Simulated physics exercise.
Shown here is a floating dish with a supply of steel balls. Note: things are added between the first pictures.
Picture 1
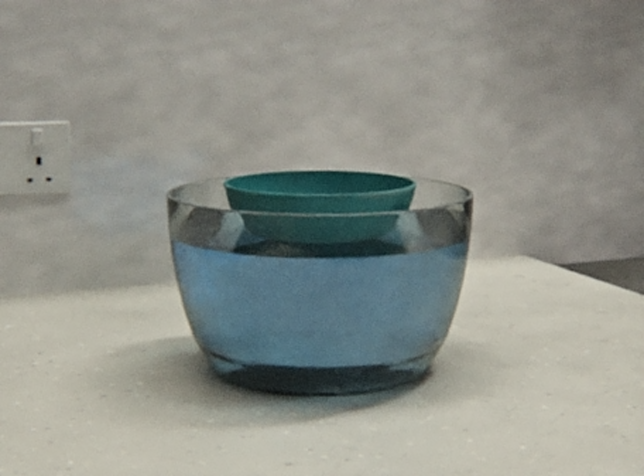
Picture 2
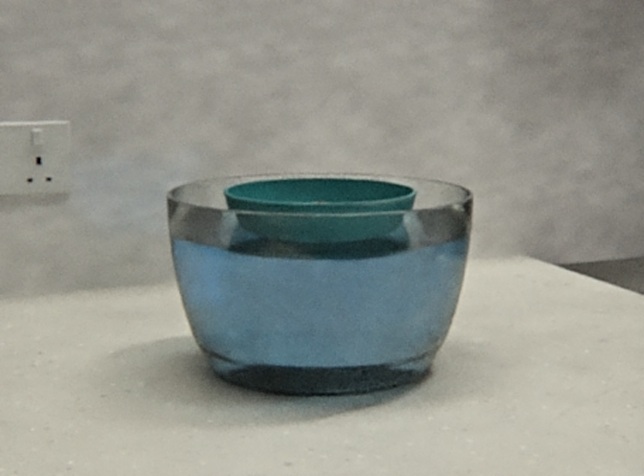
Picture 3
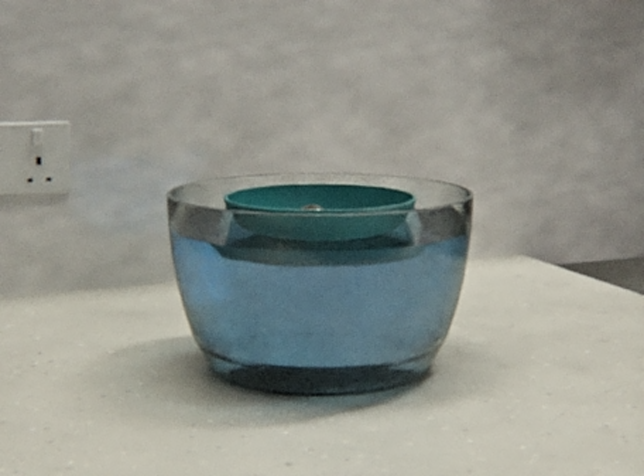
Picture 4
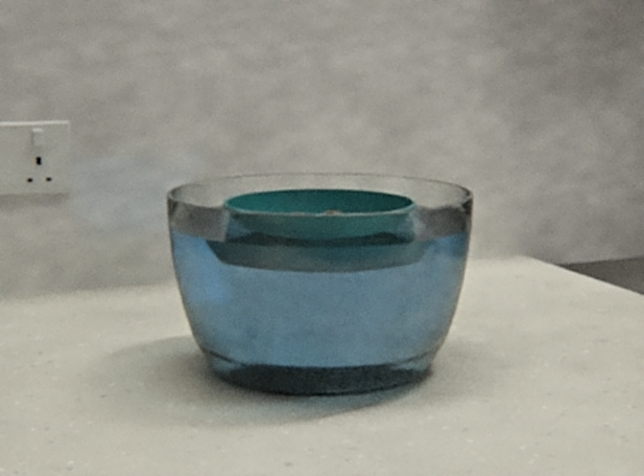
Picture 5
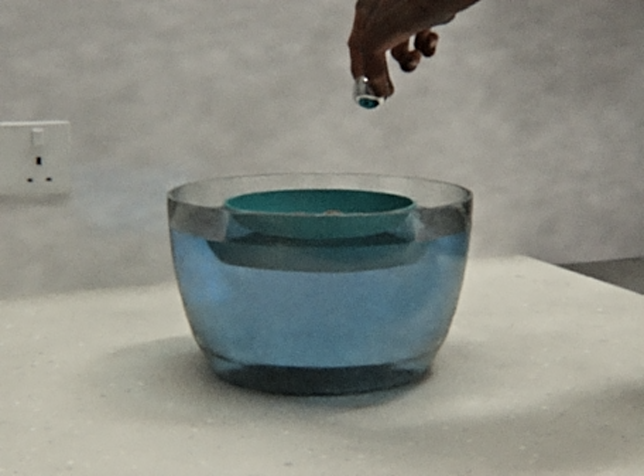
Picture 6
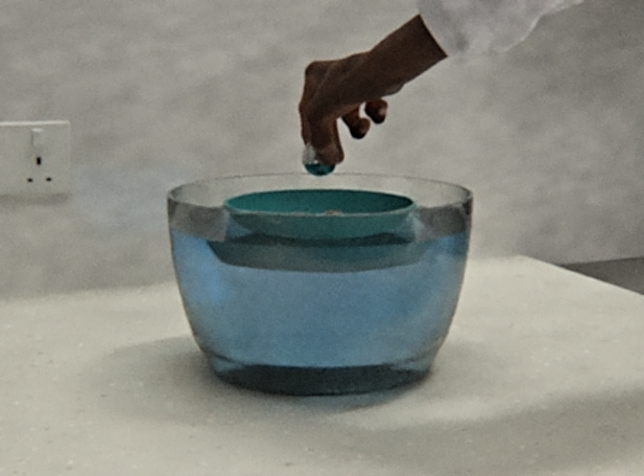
A teal dish floating in a clear bowl of blue water sinks lower in stages, with more of its side slipping below the surface. The dish then stays at the same level as a hand enters above it, holding a small shiny ball, and lowers the ball closer to the rim.
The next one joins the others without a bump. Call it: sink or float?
Float.
Next, the steel ball is in and the dish dips.
After that, it steadies; about a fifth of its side above the surface.
Finally, the dish floats; about a fifth of its side above the surface.
